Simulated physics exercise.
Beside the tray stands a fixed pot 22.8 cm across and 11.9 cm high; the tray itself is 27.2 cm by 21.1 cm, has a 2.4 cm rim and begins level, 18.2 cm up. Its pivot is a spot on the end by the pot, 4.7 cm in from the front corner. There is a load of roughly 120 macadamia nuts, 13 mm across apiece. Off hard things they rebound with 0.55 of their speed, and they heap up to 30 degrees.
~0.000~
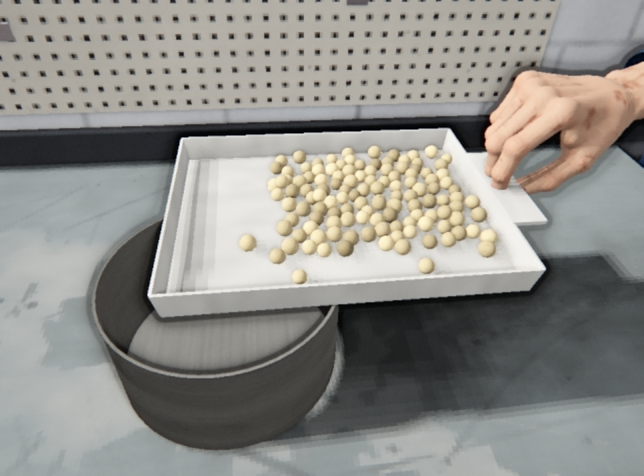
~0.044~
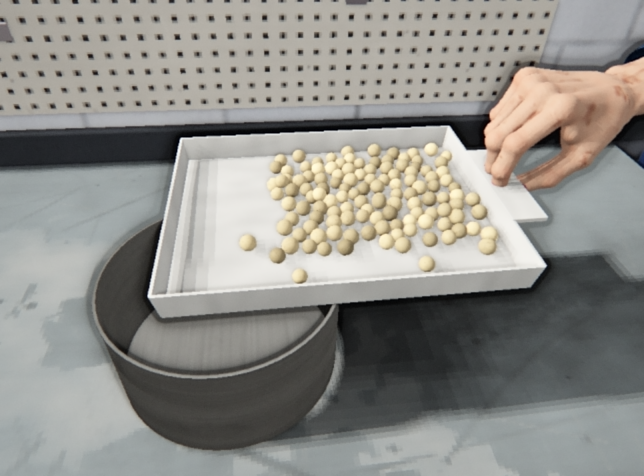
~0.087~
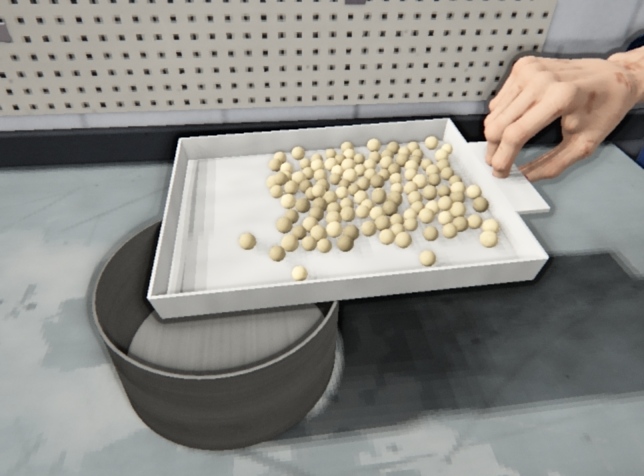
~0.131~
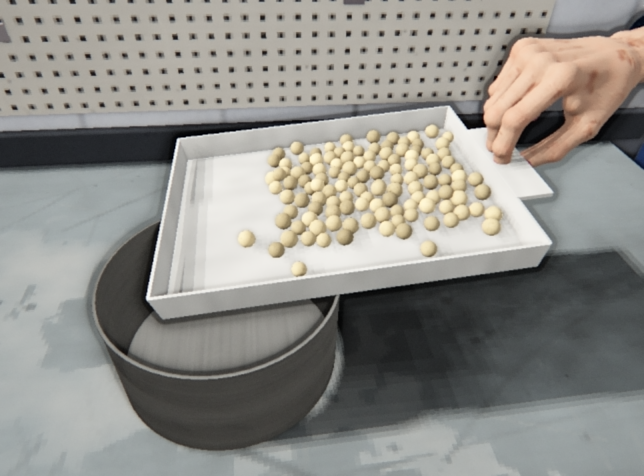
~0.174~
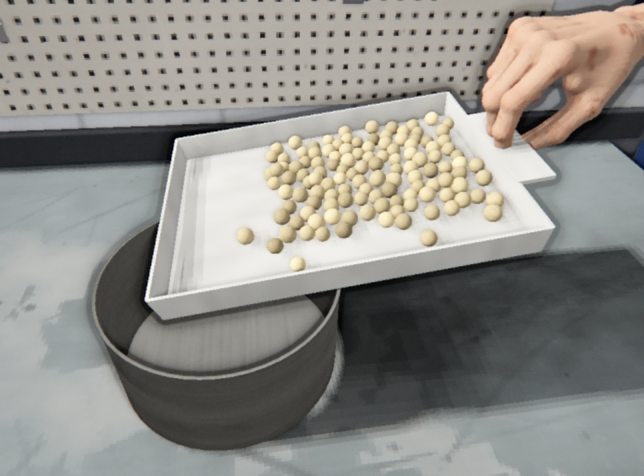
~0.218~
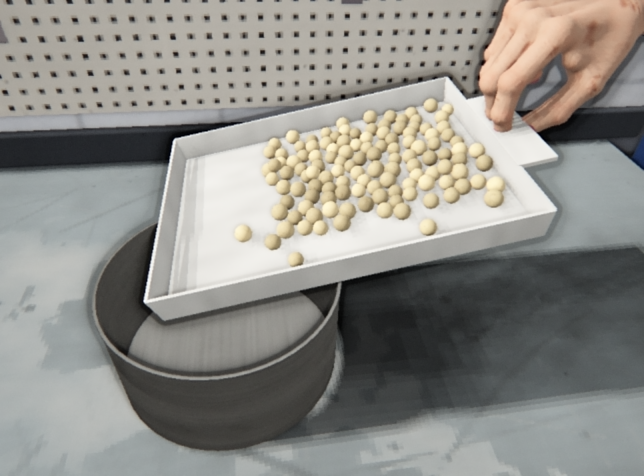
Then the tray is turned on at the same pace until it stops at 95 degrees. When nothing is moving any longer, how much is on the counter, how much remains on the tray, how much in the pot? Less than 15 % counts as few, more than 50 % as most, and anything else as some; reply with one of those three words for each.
Here it is: Counter: Some, left on the tray: Few, pot: Most.
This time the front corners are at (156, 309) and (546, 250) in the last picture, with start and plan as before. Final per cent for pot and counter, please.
Pot 15 % / counter 85 %.
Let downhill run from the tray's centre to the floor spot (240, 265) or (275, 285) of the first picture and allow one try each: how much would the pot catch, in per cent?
Approximately 15 percent, then 20 percent.
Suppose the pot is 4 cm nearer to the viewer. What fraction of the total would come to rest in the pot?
Expect something close to 60 per cent.
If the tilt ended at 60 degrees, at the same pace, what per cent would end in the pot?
In that case it comes to about 5 in a hundred.
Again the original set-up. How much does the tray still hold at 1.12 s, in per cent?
About 90 per cent.
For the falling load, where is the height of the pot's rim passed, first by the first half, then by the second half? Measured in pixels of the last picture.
(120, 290) or so first, later (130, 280).
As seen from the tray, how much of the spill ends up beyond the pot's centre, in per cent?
Around 100 in a hundred.
Then, at 0.76 s, tilt 51 degrees; the tray holds 100 %, the pot 0 %.
Then, at 1.12 s, tilt 77 degrees; the tray holds 90 %, the pot 5 %.
After 1.58 s, tilt 95 degrees; the tray holds 25 %, the pot 40 %.
By 2.8 s all is still; counter 35 %, tray 0 %, pot 65 %.
